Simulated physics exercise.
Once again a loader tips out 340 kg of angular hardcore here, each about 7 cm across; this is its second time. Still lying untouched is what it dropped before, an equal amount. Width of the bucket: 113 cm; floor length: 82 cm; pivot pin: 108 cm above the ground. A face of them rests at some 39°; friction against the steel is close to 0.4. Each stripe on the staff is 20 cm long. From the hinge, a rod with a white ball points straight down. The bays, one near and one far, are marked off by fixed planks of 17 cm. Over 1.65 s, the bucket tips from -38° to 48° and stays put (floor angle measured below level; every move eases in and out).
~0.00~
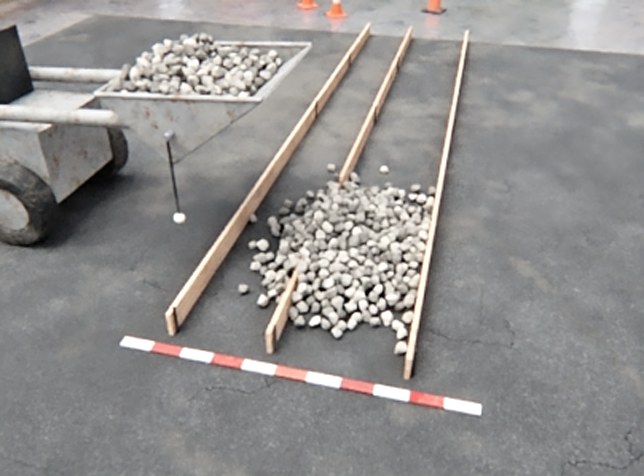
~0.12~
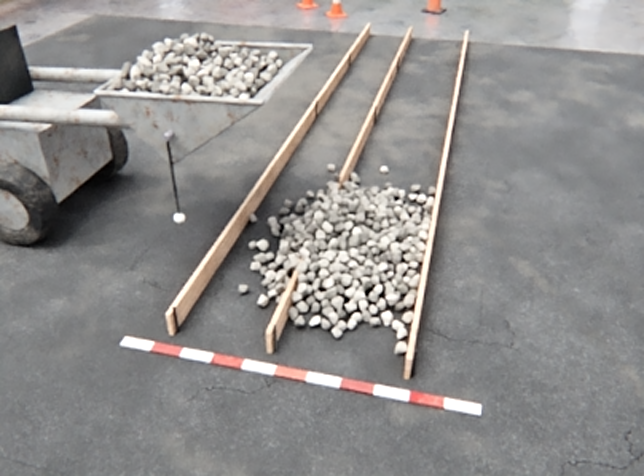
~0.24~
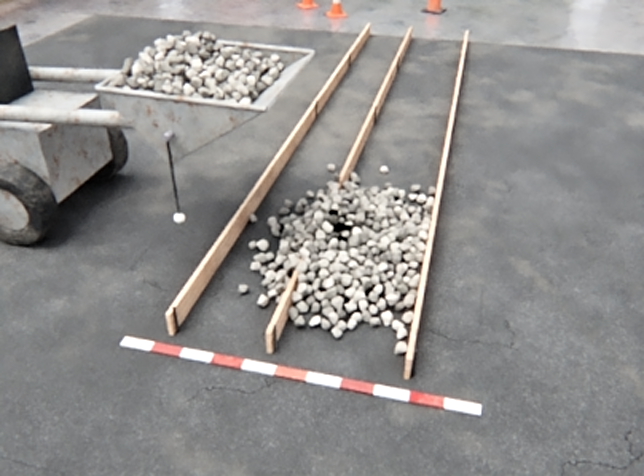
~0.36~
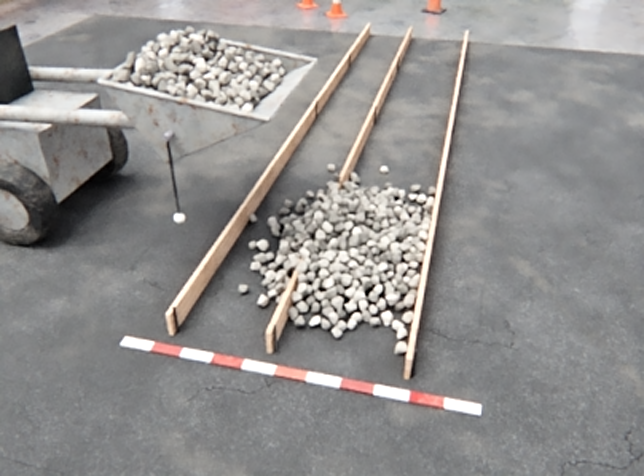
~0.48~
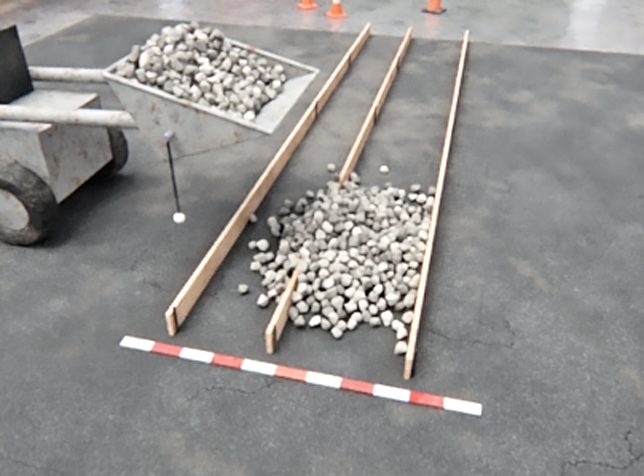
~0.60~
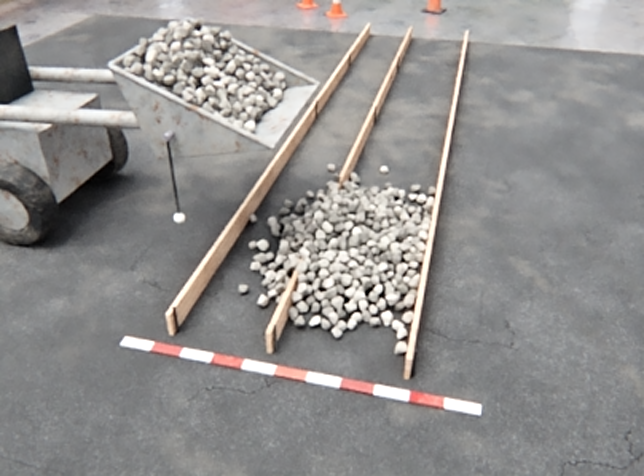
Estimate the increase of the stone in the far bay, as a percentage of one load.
Roughly 8 per cent of one load.
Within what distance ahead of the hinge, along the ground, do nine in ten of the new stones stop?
Around 80 cm ahead of it.
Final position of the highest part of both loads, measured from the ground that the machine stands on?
The top ends about 44 cm above the ground.
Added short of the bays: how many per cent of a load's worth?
Roughly 0 percent of a load.
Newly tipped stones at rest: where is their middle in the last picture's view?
Centre: Approx. (283, 223).
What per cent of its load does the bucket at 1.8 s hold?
Roughly 15 parts in a hundred of the load.
After 1.2 s the floor is at 35°; in per cent of one load, 96 in the bucket, 22 in the near bay, 83 in the far bay; the foremost stones are at (420, 255).
After 1.8 s the floor is at 48°; in per cent of one load, 17 in the bucket, 96 in the near bay, 87 in the far bay; the foremost stones are at (420, 255).
After 2.1 s the floor is at 48°; in per cent of one load, 0 in the bucket, 111 in the near bay, 90 in the far bay; the foremost stones are at (423, 245).
After 4.7 s the floor is at 48°; in per cent of one load, 0 in the bucket, 110 in the near bay, 90 in the far bay; the foremost stones are at (423, 246). Net gain in the far bay, 8.
